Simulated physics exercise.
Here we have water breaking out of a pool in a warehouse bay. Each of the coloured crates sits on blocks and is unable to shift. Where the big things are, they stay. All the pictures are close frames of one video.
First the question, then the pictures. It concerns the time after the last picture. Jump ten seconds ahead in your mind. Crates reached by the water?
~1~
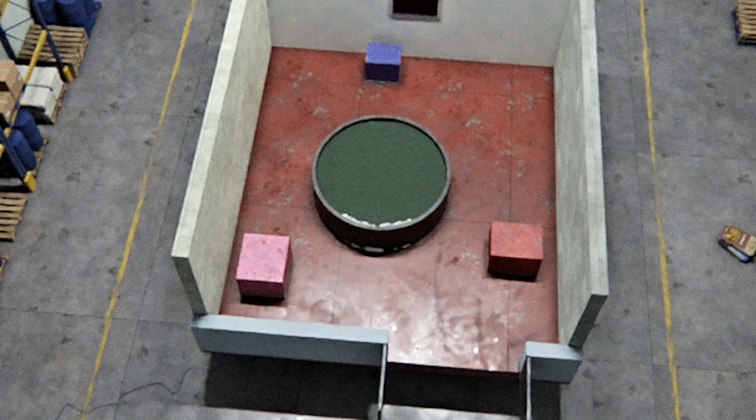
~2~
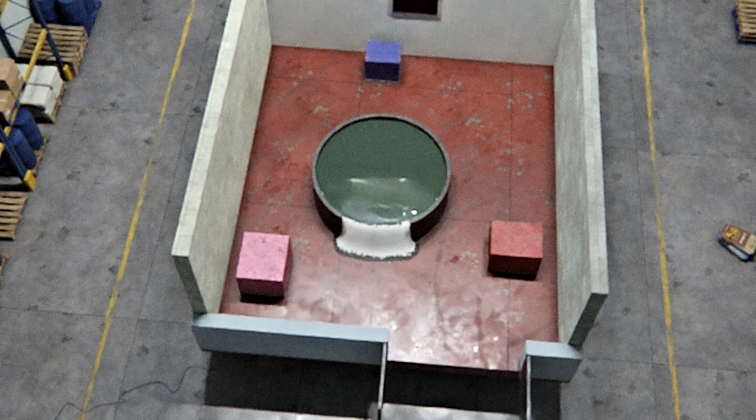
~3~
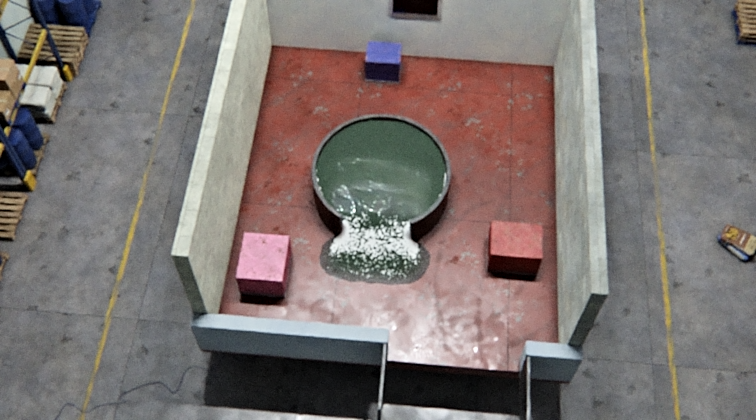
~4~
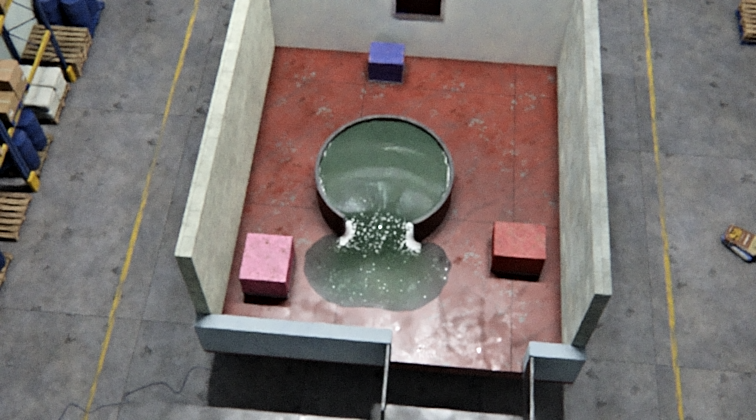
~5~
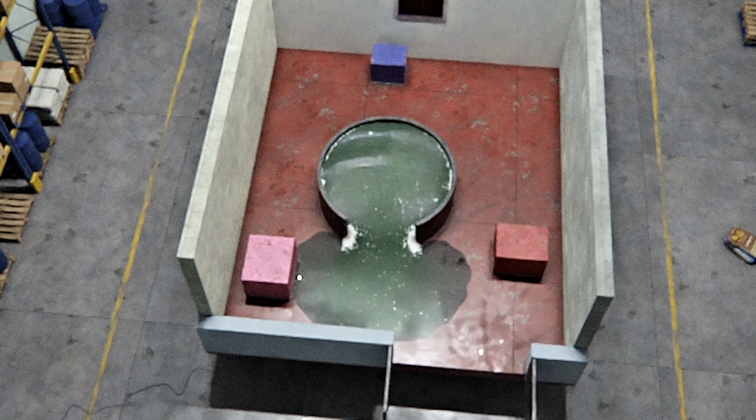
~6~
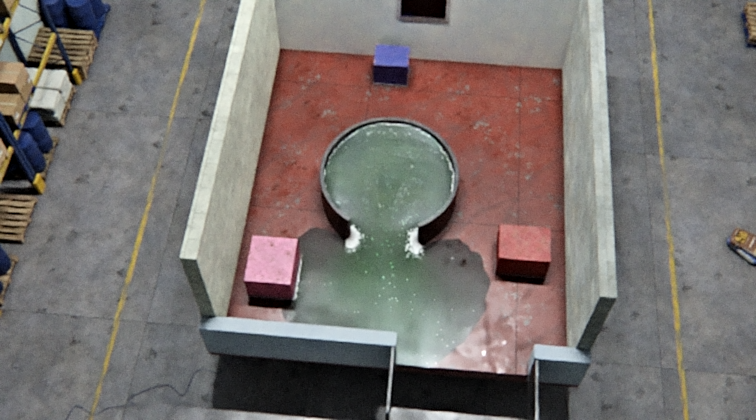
The red crate gets dampened by the water; the blue crate gets dampened by the water; the pink crate gets dampened by the water.
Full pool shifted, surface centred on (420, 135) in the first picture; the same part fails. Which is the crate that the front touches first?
The red crate.
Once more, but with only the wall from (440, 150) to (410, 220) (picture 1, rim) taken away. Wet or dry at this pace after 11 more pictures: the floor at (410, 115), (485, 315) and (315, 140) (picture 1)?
Spot one spared, spot two inundated, spot three spared.
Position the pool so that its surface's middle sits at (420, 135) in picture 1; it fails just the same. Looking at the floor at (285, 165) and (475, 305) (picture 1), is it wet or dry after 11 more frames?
Not reached, submerged.
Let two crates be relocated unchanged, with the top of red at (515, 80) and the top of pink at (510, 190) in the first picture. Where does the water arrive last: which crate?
Answer: The red-painted one.
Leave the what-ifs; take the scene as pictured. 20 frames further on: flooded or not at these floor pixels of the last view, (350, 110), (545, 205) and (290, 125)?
Point one left clear, point two left clear, point three sodden.
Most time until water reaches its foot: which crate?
My pick is the crate marked blue.
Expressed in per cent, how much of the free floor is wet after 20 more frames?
Roughly 40 percent.
A moment on, water covers 25 % of the floor; the red crate water round its plinth, the blue crate not reached, the pink crate water round its plinth.
Next, water covers 30 % of the floor; the red crate water round its plinth, the blue crate not reached, the pink crate water round its plinth.
Then, water covers 40 % of the floor; the red crate water round its plinth, the blue crate not reached, the pink crate water round its plinth.
Later, water covers 60 % of the floor; the red crate water round its plinth, the blue crate water round its plinth, the pink crate water round its plinth.
In the end, water covers 90 % of the floor; the red crate was topped, the blue crate was topped, the pink crate was topped.
